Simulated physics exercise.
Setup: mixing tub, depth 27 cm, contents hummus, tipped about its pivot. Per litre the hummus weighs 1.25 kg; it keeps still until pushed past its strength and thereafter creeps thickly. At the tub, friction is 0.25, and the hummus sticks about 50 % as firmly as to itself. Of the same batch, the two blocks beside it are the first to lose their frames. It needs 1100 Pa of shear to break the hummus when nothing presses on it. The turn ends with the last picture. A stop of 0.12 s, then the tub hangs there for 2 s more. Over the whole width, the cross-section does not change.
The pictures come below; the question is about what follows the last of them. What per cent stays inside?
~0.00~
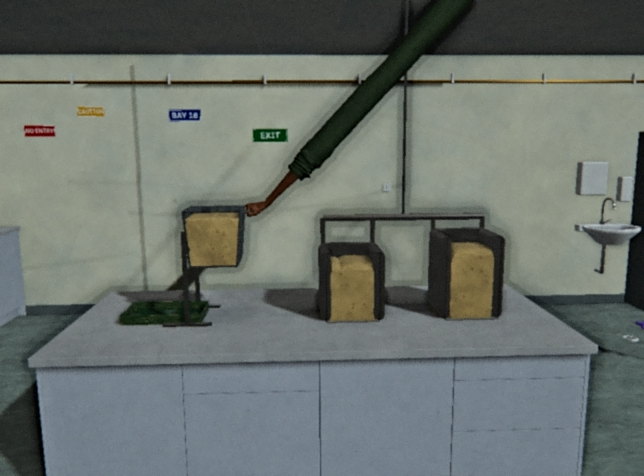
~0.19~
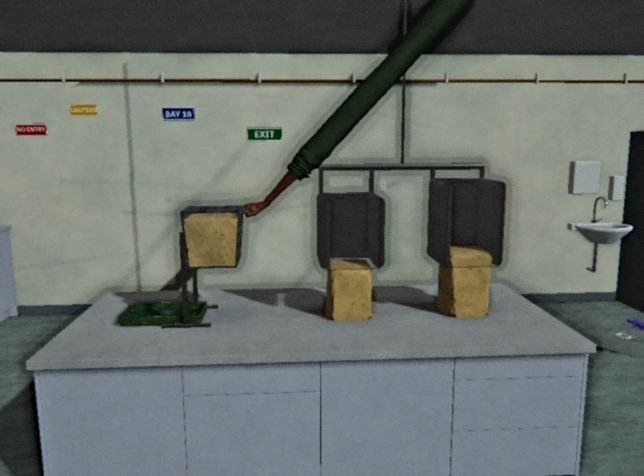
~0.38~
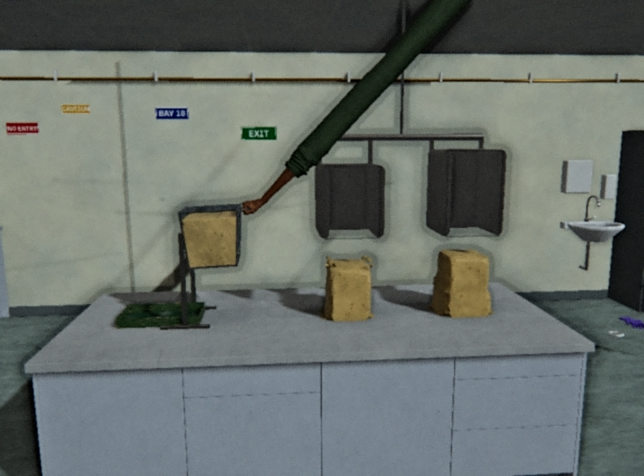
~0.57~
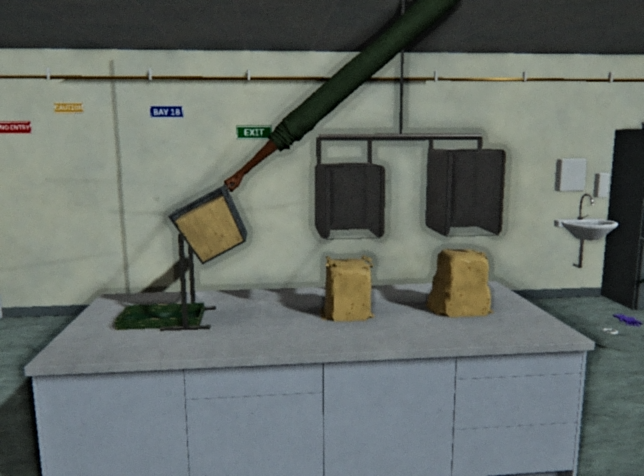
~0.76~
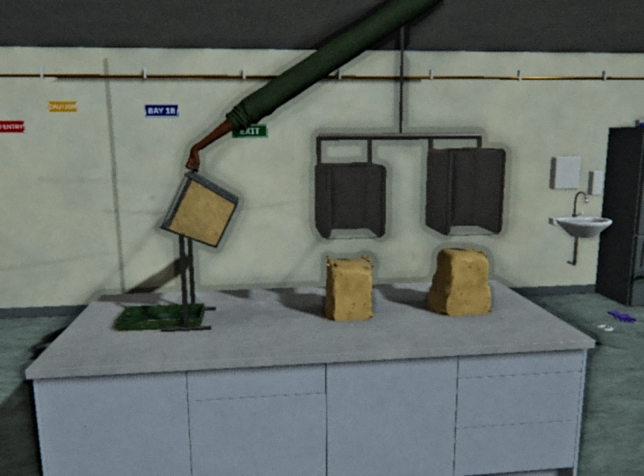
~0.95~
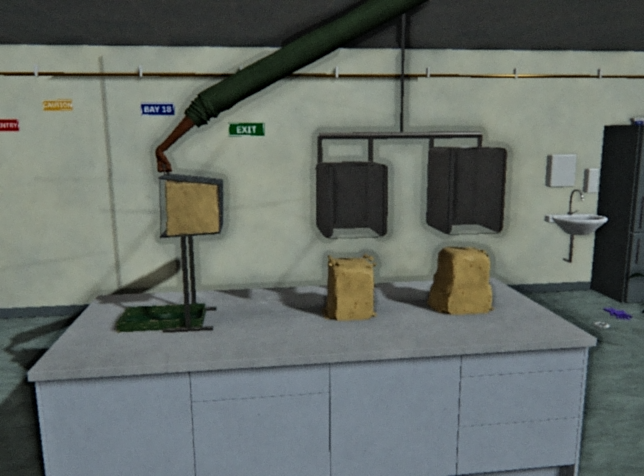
100 %.
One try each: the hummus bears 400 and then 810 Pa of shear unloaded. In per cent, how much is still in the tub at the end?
About 40 % first, about 70 % second.
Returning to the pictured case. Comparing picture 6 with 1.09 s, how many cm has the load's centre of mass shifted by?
Measured shift, roughly 1 cm.
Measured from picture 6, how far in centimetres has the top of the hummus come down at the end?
About 1 cm.
By 1.09 s, the tub is at 88 degrees and holds 100 %.
By 1.26 s, the tub is at 88 degrees and holds 100 %.
By 1.43 s, the tub is at 88 degrees and holds 100 %.
By 1.60 s, the tub is at 88 degrees and holds 100 %.
By 2.95 s, at the end, the tub is at 88 degrees and holds 100 %.
